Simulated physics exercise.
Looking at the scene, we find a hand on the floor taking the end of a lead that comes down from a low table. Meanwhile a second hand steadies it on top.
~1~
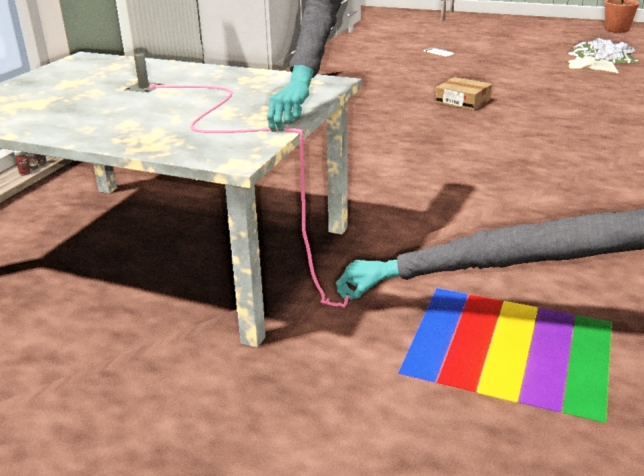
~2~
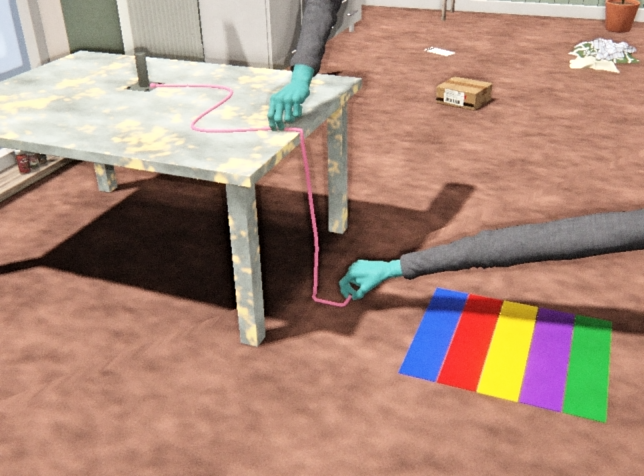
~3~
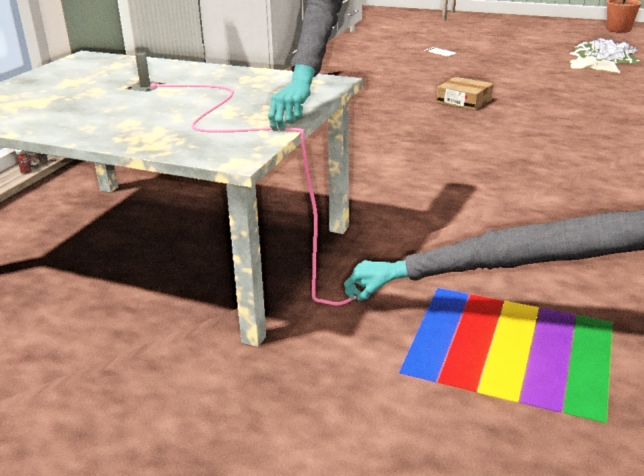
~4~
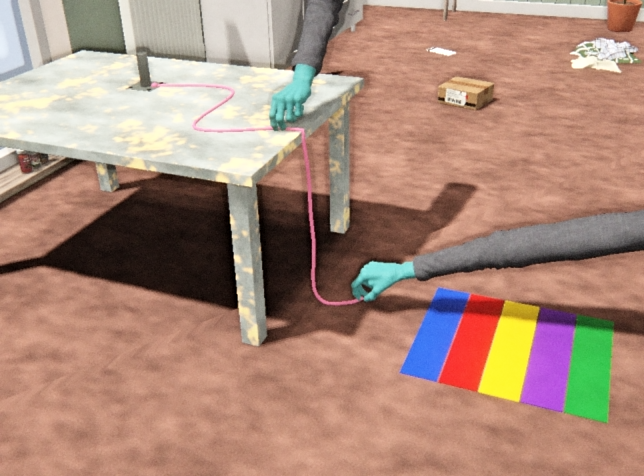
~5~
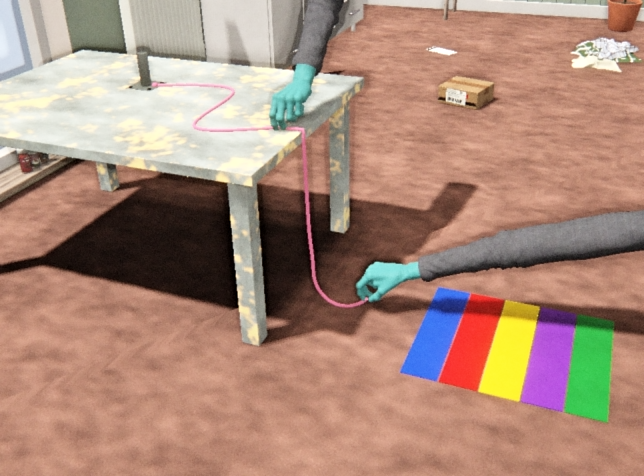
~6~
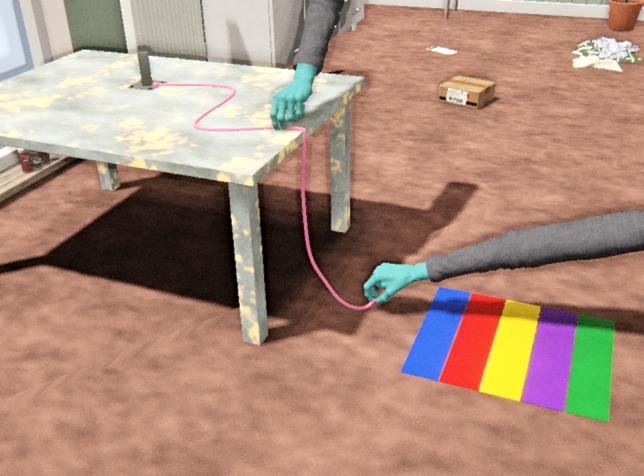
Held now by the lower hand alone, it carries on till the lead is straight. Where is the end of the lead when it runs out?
Above the green strip.
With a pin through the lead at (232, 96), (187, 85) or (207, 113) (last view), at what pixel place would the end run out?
The pixel places are (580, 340), (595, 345) and (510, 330), one per try.
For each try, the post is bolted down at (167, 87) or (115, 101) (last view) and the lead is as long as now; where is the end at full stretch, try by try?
First try (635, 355), second try (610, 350).
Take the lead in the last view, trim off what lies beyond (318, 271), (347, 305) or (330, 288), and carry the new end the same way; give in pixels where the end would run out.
Try by try, the places come out as (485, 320), (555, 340) and (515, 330).
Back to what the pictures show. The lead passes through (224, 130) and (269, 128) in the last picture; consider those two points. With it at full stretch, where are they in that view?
You'll find the first mark at (337, 140) and the second mark at (373, 165).
Early on, end near (524, 331); over yellow.
Midway, end near (573, 341); over purple.
At the end of the slack, end near (602, 347); over green. It gets as far as the green strip.
